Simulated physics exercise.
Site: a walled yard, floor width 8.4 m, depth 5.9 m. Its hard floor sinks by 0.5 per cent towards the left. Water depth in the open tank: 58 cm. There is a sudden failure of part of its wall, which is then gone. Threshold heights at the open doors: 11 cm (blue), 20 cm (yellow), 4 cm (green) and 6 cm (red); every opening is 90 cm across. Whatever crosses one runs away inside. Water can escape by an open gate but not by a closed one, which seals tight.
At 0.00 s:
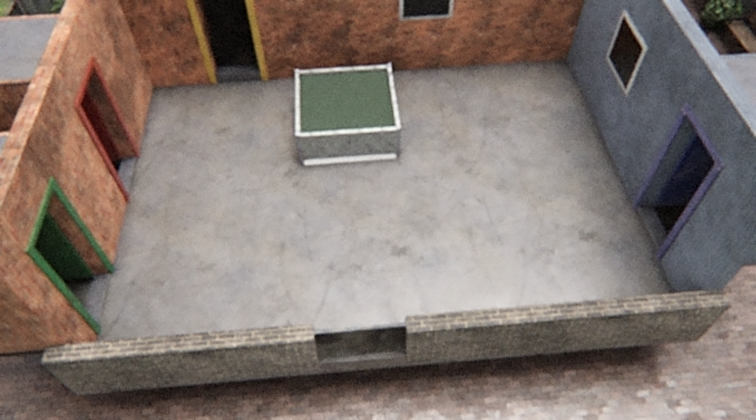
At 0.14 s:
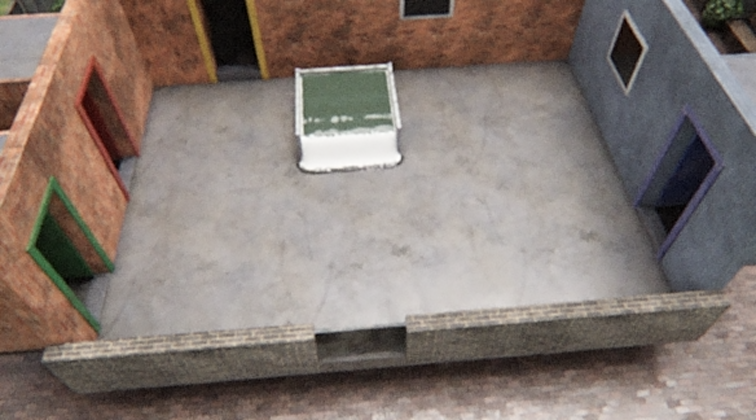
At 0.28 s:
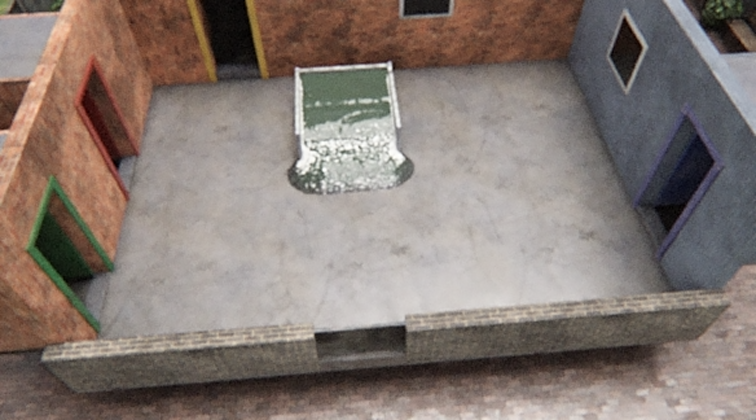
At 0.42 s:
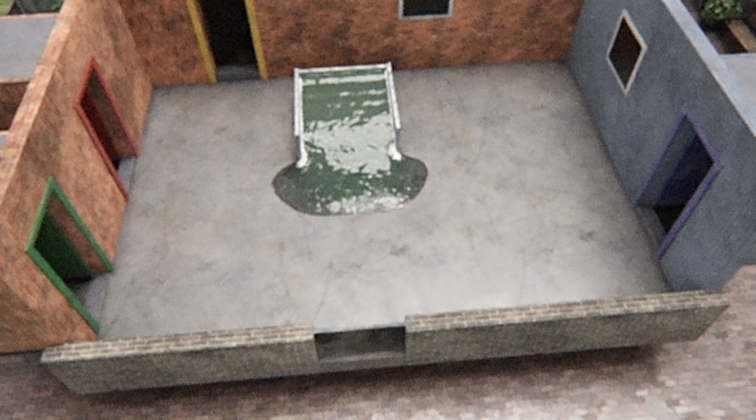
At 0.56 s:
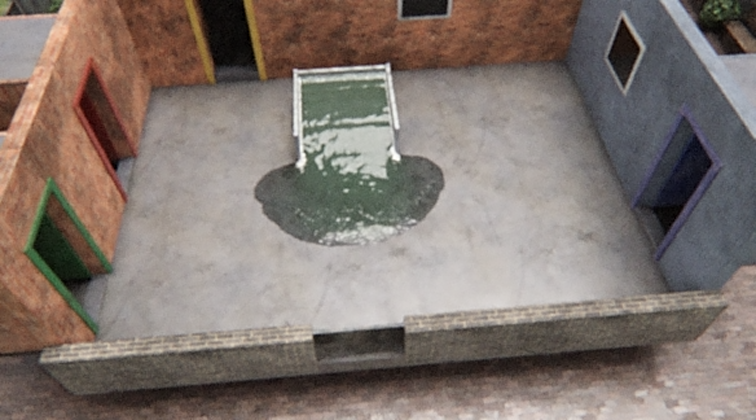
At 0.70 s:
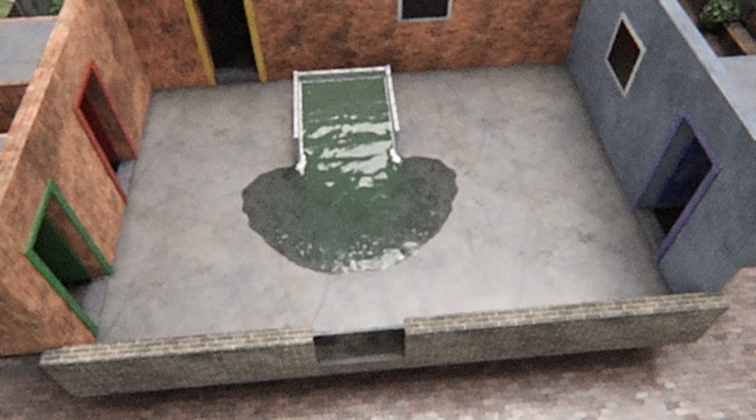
Green-looking water burst out through the front of a white-edged tank in a walled yard, then spread across the grey floor toward the low front wall in a widening, rounded dark puddle.
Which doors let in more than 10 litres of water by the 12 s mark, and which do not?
By then, the blue door does not, the yellow door does not, the green door lets in more than that, the red door does not.
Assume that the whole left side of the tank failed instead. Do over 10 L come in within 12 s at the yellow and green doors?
With respect to that limit, yellow ends up inside it, green ends up outside it.
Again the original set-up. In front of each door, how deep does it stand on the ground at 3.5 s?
Centimetres: Blue 0 / yellow 0 / green 13 / red 0.
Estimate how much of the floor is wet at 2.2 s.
I'd say around 35 %.
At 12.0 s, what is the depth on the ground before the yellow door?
The depth there is around 4.5 cm.
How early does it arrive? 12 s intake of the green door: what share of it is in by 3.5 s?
I'd put it at about 5 per cent by that point.
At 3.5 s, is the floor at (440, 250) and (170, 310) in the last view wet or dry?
I'd say drenched, then drenched.
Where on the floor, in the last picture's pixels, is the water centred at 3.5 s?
Its balance point lies near (351, 262).
After 1.4 s water covers 30 % of the floor and is deepest (25 cm) near (351, 346); blue door not reached, yellow door not reached, green door not reached, red door not reached.
After 2.2 s water covers 35 % of the floor and is deepest (25 cm) near (337, 336); blue door not reached, yellow door not reached, green door not reached, red door not reached.
After 3.5 s water covers 40 % of the floor and is deepest (24 cm) near (102, 368); blue door not reached, yellow door not reached, green door 13 cm at the sill, 4 L in, red door not reached.
After 7.0 s water covers 75 % of the floor and is deepest (8 cm) near (104, 300); blue door 5 cm at the sill, 0 L in, yellow door not reached, green door 8 cm at the sill, 93 L in, red door 4 cm at the sill, 0 L in.
After 12.0 s water covers 100 % of the floor and is deepest (8 cm) near (342, 80); blue door 2 cm at the sill, 0 L in, yellow door 4 cm at the sill, 0 L in, green door 5 cm at the sill, 114 L in, red door 3 cm at the sill, 0 L in.
